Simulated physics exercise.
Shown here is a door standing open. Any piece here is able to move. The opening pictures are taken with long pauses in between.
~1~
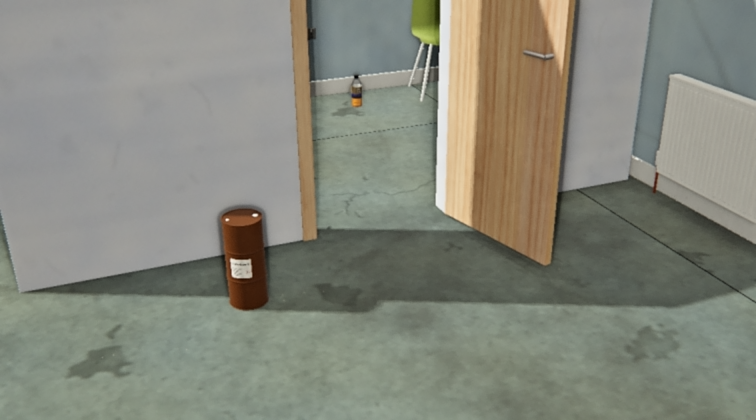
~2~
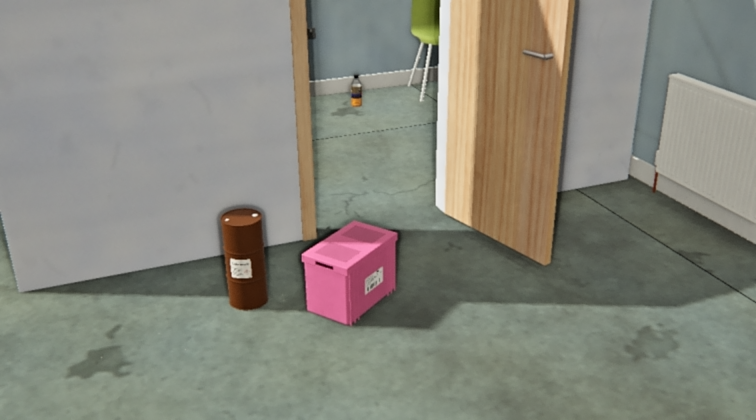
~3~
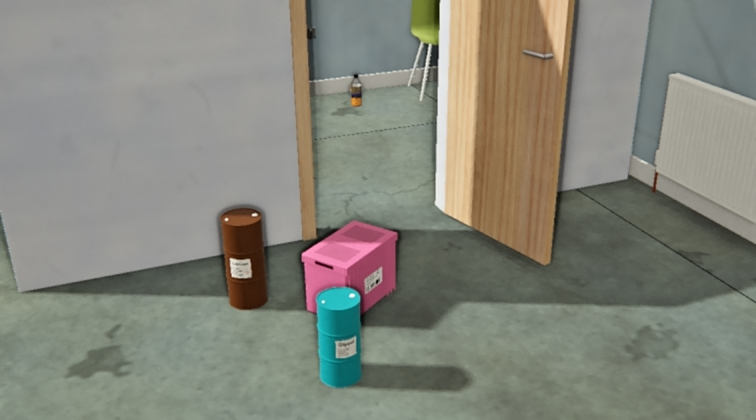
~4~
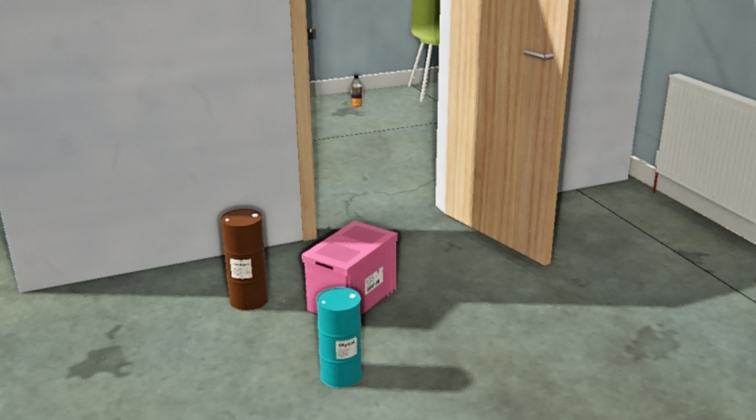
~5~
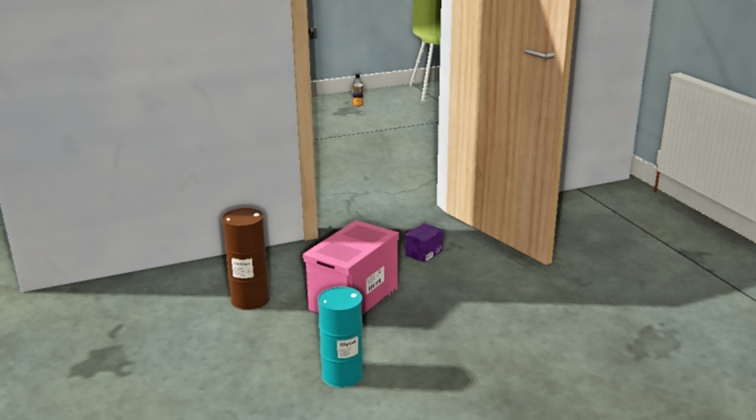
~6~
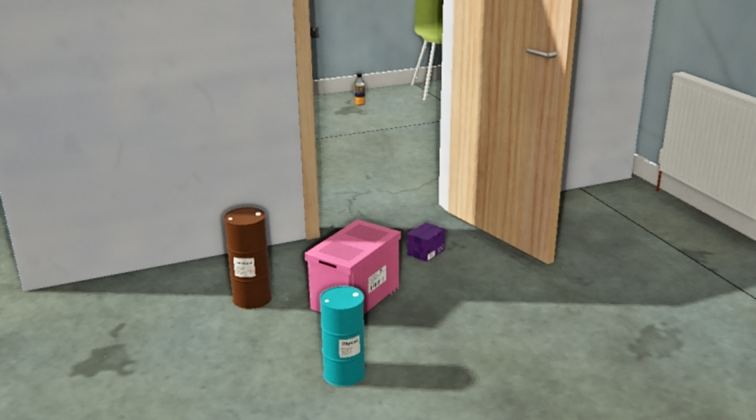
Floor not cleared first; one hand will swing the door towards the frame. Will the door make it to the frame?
You can tell the door fits into the frame okay.
Then, 0.90 s on from there, open by 72°.
Then, 1.40 s on from there, open by 43°; purple box shifted about its own width near (399, 240).
Then, 1.70 s on from there, open by 25°; purple box shifted well along near (374, 232).
Then, 2.00 s on from there, open by 8°; purple box shifted well along near (356, 220).
In the end, open by 0°; moved from the start, purple box; the other 3 unmoved. At the end, from the last picture's camera, purple box near (348, 211).
